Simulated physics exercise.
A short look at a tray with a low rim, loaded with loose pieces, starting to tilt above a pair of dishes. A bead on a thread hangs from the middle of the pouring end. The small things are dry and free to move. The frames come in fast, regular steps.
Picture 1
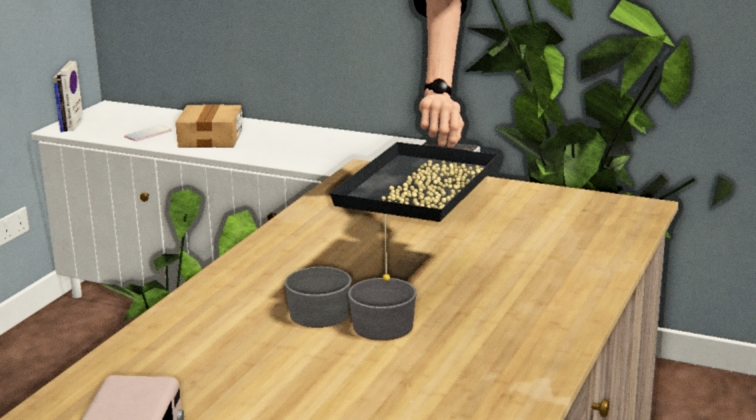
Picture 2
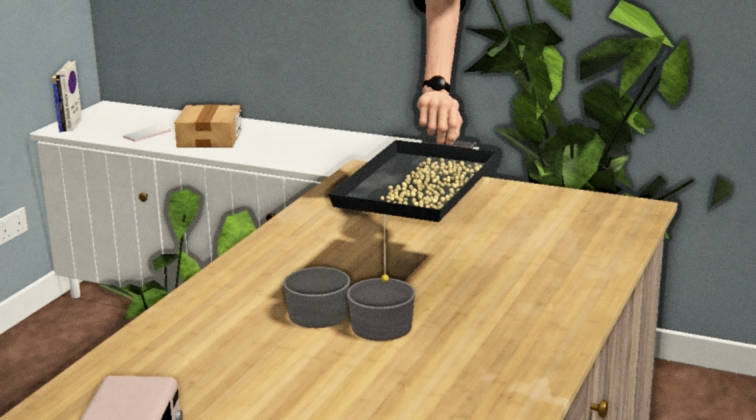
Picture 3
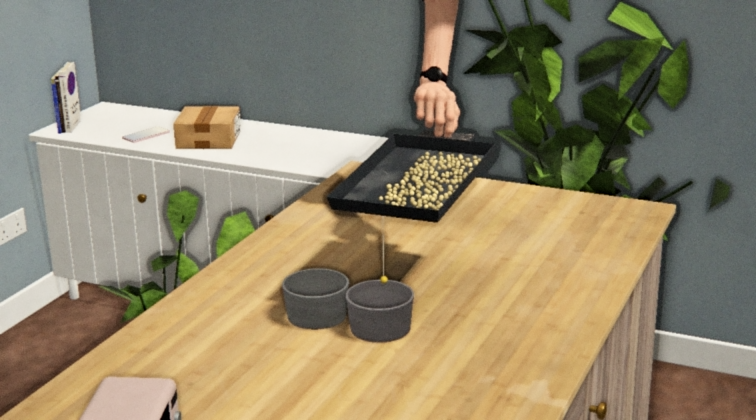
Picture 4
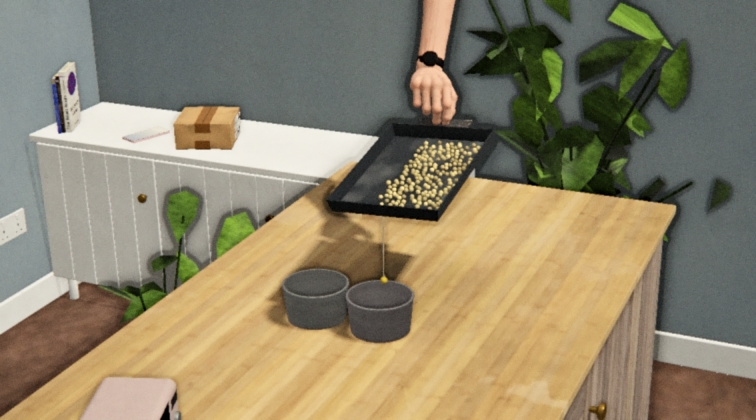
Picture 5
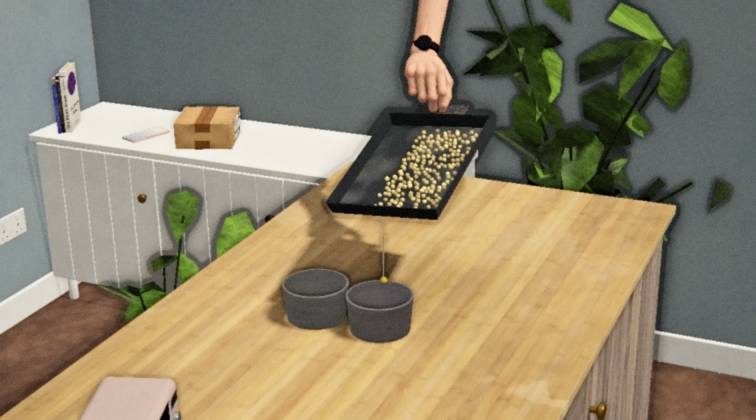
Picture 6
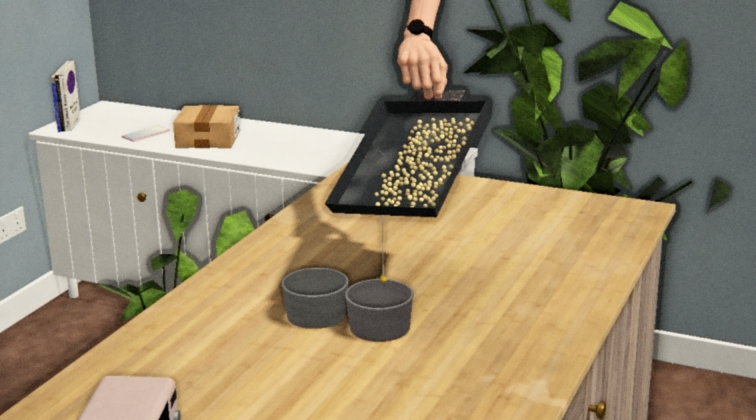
A hand raises the back of a black tray of soya beans above two grey dishes.
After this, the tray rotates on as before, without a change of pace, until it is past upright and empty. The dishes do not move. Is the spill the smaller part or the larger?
In the dishes lies over half of it.
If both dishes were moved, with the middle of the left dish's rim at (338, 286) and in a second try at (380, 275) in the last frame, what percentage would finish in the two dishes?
Roughly 80 per cent, and 0 per cent.
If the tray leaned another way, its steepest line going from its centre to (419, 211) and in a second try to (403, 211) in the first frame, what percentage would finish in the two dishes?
About 0 and 20 per cent.
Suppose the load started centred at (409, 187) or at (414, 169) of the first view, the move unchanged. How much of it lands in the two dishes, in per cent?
The first gives 70 %, the second 70 %.
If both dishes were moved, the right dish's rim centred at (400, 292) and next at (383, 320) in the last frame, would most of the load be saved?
The first try: Above a half. The second: Under half.
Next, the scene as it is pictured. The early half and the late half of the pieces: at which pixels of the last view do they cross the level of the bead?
The first part at (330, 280); the rest at (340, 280).
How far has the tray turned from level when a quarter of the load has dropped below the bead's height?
Near 100 degrees.
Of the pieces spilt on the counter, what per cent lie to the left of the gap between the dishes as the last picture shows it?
Roughly 80 in a hundred.
Shortly afterwards, tray tipped steeply; the bulk on the tray; a little in the air.
Next, tray tipped past a quarter turn; near half on the tray; a little in the right dish; near a quarter in the left dish; a little outside both; a little in the air.
Some moments later, tray tipped past a quarter turn; near a quarter in the right dish; near two thirds in the left dish; near a quarter outside both.
In the end, tray tipped past a quarter turn; near a quarter in the right dish; near two thirds in the left dish; near a quarter outside both.
